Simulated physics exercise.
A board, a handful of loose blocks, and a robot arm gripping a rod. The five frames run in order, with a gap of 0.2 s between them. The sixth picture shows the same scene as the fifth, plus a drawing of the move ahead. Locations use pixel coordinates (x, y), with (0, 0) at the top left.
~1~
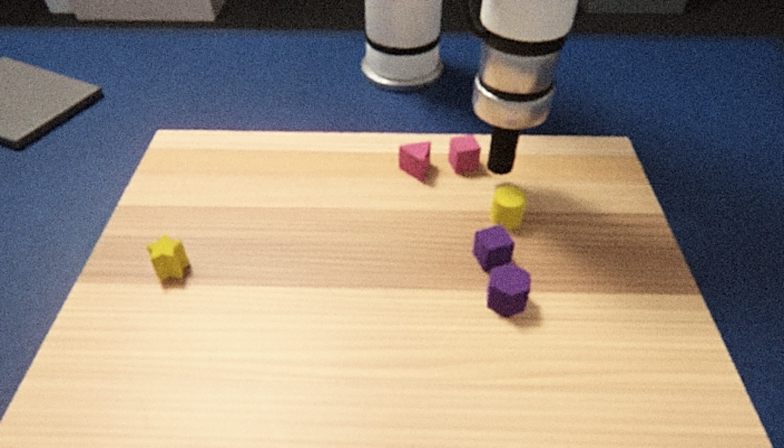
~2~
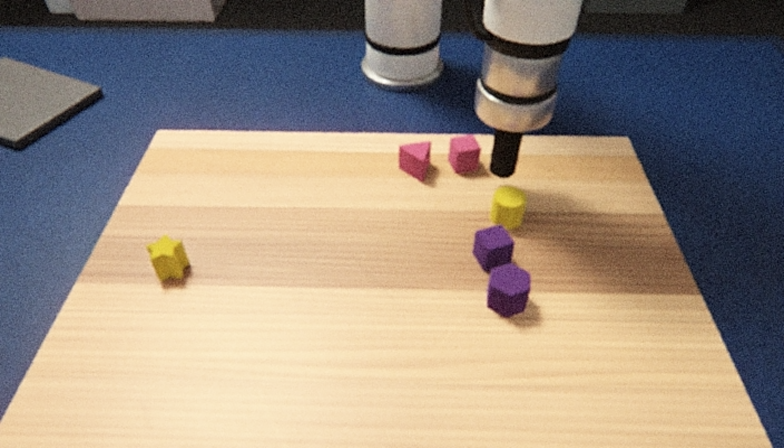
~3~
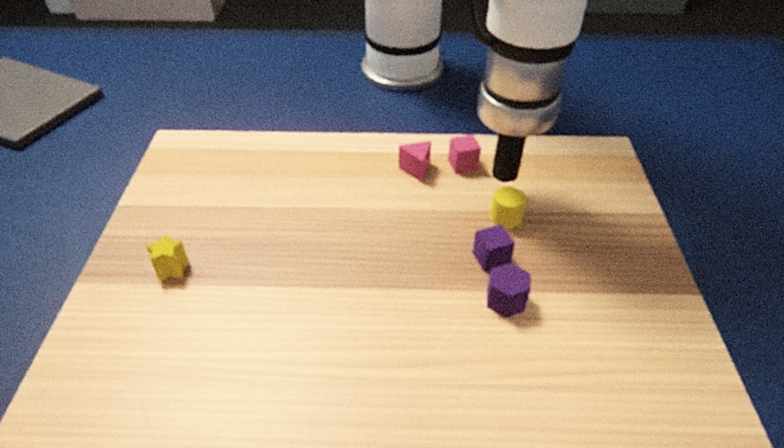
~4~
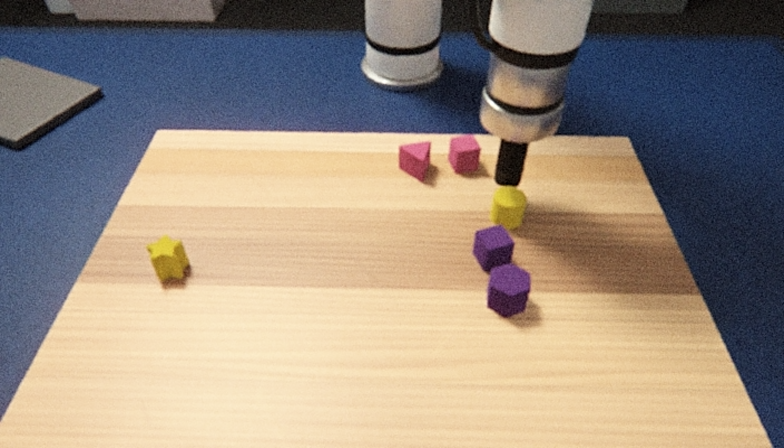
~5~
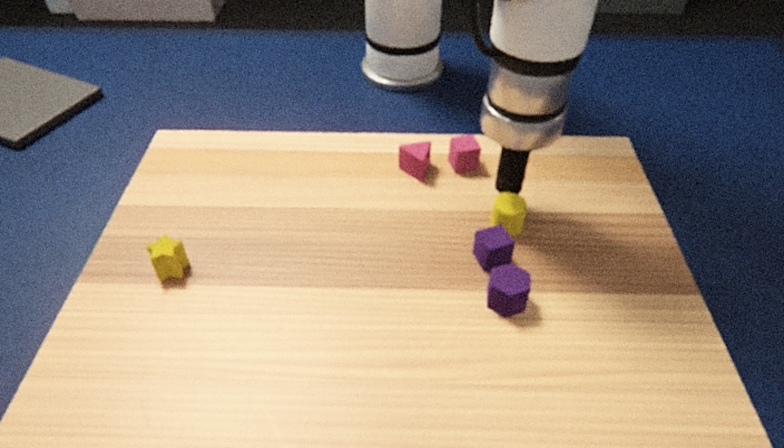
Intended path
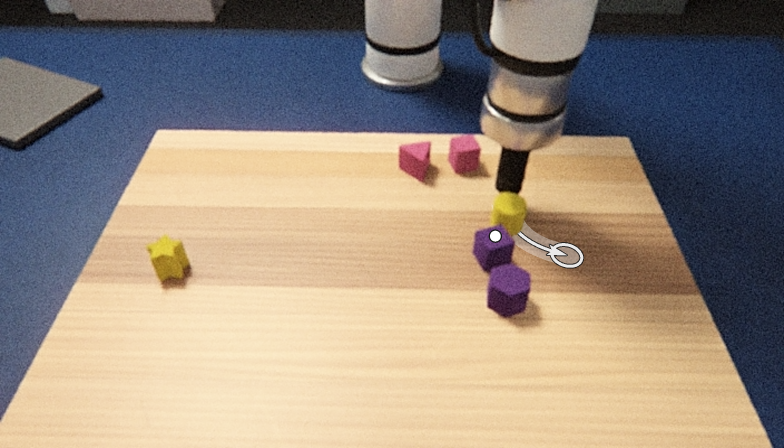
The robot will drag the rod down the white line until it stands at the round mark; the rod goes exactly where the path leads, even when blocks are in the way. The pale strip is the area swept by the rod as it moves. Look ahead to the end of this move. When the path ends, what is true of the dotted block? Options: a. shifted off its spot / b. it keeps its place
Letter a.
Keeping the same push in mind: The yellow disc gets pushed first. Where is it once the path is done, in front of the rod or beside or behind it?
My guess is it ends up beside or behind the rod.
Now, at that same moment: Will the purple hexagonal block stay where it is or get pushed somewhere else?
The purple hexagonal block will stay where it stands.
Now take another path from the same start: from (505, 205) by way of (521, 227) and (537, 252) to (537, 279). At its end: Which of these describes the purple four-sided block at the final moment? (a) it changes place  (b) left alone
a
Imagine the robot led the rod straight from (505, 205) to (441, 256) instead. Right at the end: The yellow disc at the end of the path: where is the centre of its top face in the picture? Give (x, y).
The spot you're after is about (504, 222) in the image.
Path on the board, from (505, 205) through (513, 226) and (535, 244) to (567, 255); the dot is on the purple four-sided block.
On the path given first. One third of the way, rod (517, 210); purple four-sided block (492, 240); yellow disc (515, 225).
Two thirds of the way, rod (540, 228); purple four-sided block (489, 242); yellow disc (523, 239).
At the end, rod (572, 239); pink four-sided block in place; purple four-sided block (489, 242); yellow disc (525, 239); purple hexagonal block in place.
